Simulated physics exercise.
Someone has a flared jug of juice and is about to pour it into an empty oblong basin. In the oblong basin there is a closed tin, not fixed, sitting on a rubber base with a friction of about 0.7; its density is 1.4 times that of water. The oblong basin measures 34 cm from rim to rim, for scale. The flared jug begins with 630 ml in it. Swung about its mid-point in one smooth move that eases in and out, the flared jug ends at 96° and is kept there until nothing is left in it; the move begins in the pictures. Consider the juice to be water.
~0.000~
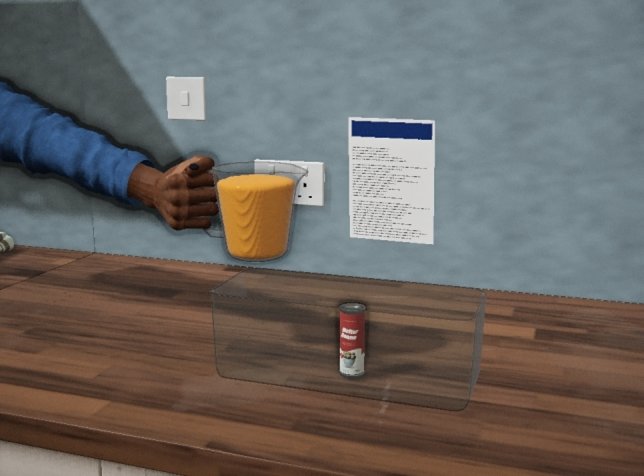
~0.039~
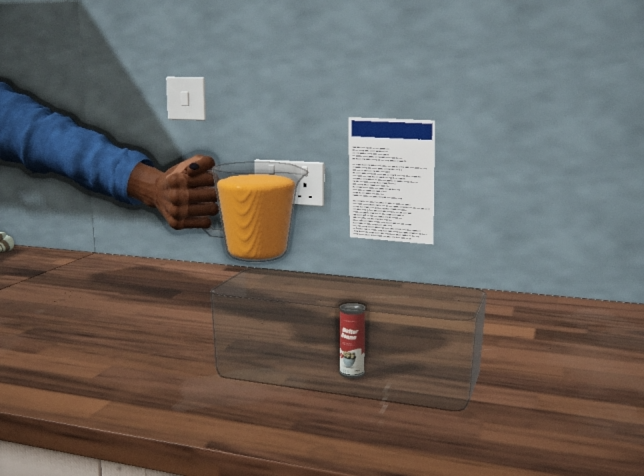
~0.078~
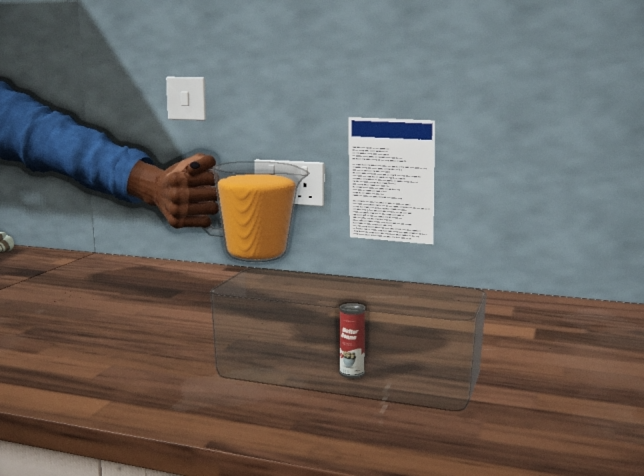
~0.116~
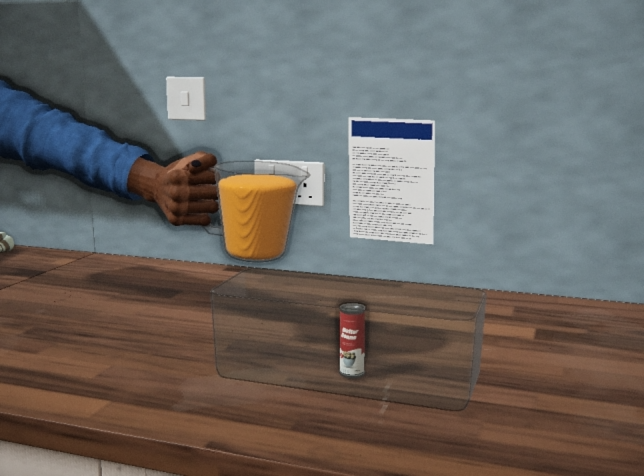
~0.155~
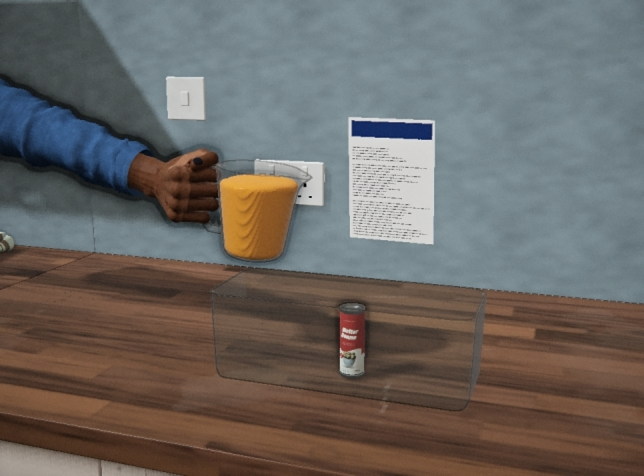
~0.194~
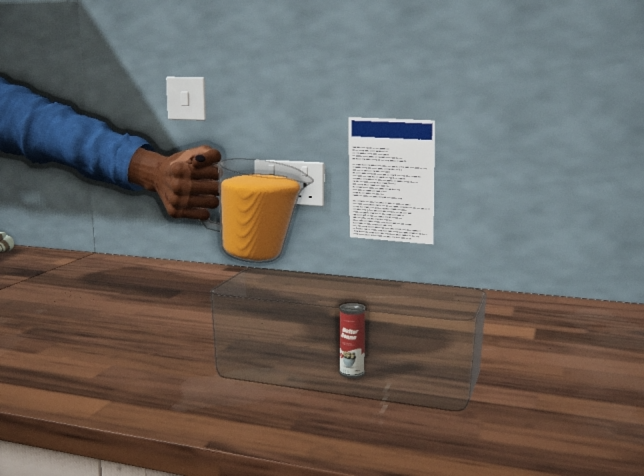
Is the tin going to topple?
Tipped over.
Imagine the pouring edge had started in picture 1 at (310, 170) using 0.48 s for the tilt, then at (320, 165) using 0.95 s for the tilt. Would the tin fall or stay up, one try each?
The tin stays vertical the first time and stays vertical the second time.
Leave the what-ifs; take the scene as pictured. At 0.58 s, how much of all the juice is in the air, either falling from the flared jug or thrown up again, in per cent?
I'd put it at about 14 percent.
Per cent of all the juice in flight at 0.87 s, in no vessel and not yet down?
Some 12 % is up in the air.
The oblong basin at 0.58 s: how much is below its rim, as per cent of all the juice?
About 5 per cent.
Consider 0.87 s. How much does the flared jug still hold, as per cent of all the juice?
Around 30 percent of it.
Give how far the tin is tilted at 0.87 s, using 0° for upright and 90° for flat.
It leans about 0° from upright.
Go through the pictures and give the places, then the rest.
Tilt 0°; pouring edge (308, 172); surface from (223, 179) to (295, 183); the oblong basin's rim runs from (229, 281) to (480, 306); the tin's top is at (353, 311), in the first picture.
Tilt 0°; pouring edge (308, 172); surface from (223, 179) to (295, 183), in the second picture.
Tilt 1°; pouring edge (309, 173); surface from (224, 178) to (296, 183), in the third picture.
Tilt 3°; pouring edge (310, 175); surface from (224, 178) to (296, 184), in the fourth picture.
Tilt 6°; pouring edge (311, 178); surface from (226, 178) to (298, 185), in the fifth picture.
Tilt 9°; pouring edge (313, 181); surface from (227, 179) to (301, 186), in the sixth picture.
After 0.58 s the tilt is 61° and 80 per cent is still to pour; the tin stands where it began.
After 0.87 s the tilt is 92° and 30 per cent is still to pour; the tin stands where it began.
After 1.17 s the tilt is 96° and 3 per cent is still to pour; the tin leans 58°.
After 1.49 s the tilt is 96° and 0 per cent is still to pour; the tin lies on its side.
In the end the tin lies on its side.
